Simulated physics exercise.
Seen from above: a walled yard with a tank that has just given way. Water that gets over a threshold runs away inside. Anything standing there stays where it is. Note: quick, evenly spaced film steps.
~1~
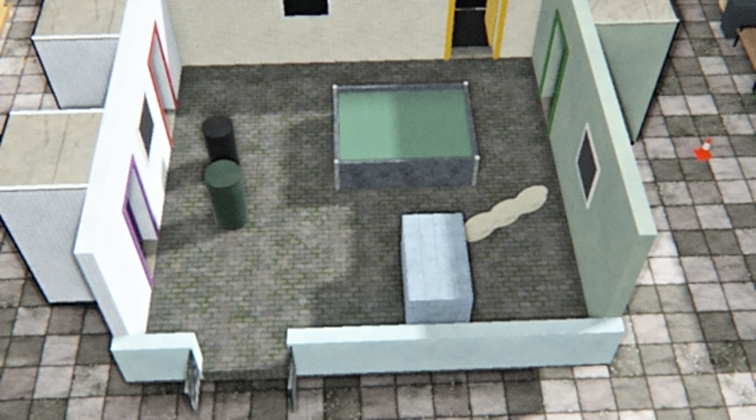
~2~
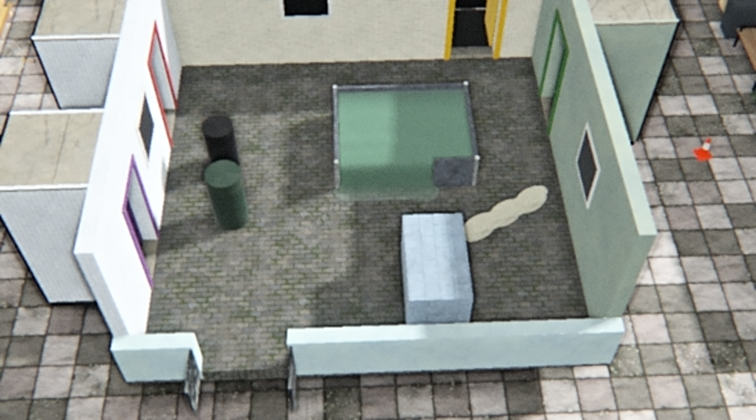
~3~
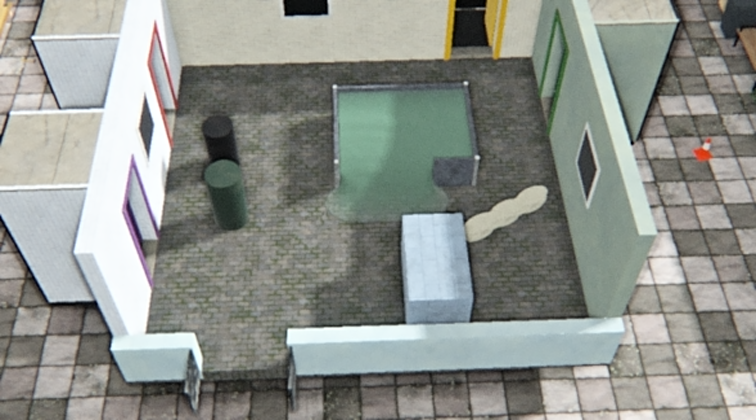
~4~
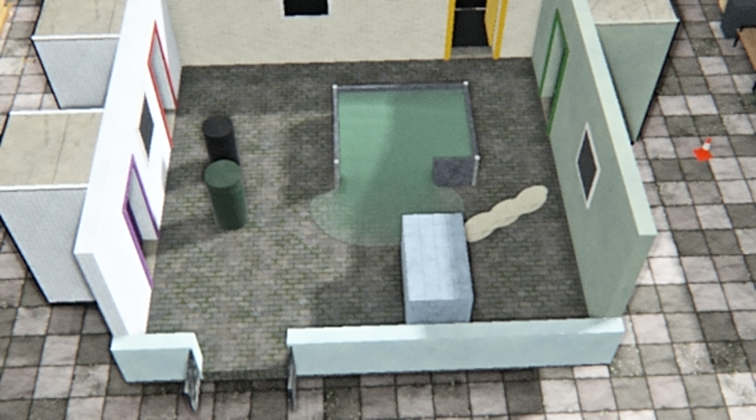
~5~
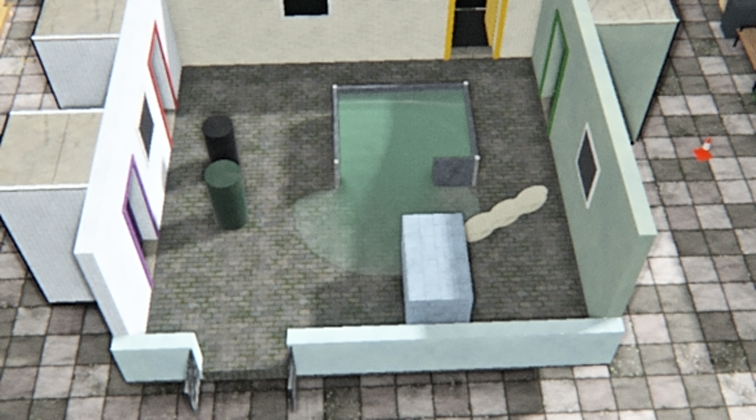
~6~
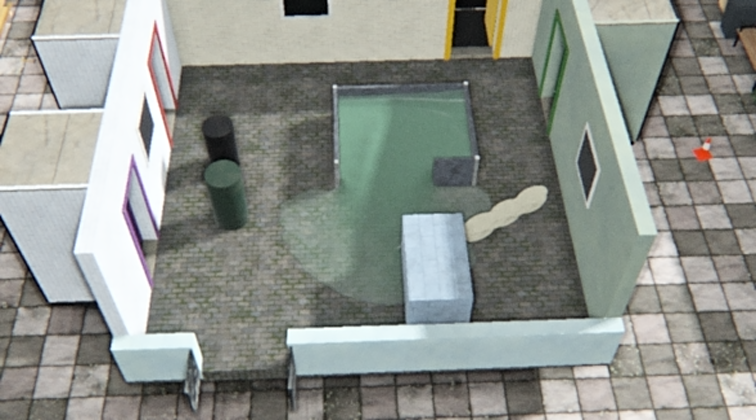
A walled yard held an open tank of still green water until most of its front side gave way, and the water poured out, spreading across the paving and around the pale box.
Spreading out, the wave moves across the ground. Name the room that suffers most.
Purple.
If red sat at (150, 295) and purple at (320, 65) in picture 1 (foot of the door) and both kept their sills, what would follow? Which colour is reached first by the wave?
First is the red-painted one.
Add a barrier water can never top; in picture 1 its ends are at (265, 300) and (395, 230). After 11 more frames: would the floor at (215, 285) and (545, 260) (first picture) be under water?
As listed: Under water, under water.
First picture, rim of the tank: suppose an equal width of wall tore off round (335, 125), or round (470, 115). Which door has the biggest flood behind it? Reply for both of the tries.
The door marked red; the green one.
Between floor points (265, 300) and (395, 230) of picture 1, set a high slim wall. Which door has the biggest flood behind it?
The answer here is the one in purple.
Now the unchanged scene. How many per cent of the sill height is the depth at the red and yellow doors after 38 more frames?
About 150 %, then 0 %.
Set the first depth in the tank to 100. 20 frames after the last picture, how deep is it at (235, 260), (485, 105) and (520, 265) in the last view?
Going place by place: 2 %, 0 % and 4 %.
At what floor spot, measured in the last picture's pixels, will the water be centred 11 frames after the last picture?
It is around (386, 220).
A moment on, water covers 25 % of the floor; yellow door not reached, red door not reached, purple door not reached, green door not reached.
Next, water covers 40 % of the floor; yellow door not reached, red door not reached, purple door not reached, green door not reached.
Then, water covers 50 % of the floor; yellow door not reached, red door not reached, purple door wet at the sill, nothing in, green door not reached.
Later, water covers 70 % of the floor; yellow door not reached, red door wet at the sill, nothing in, purple door some in, green door wet at the sill, nothing in.
In the end, water covers 90 % of the floor; yellow door wet at the sill, nothing in, red door a trickle in, purple door some in, green door wet at the sill, nothing in; the purple door has let in the most.
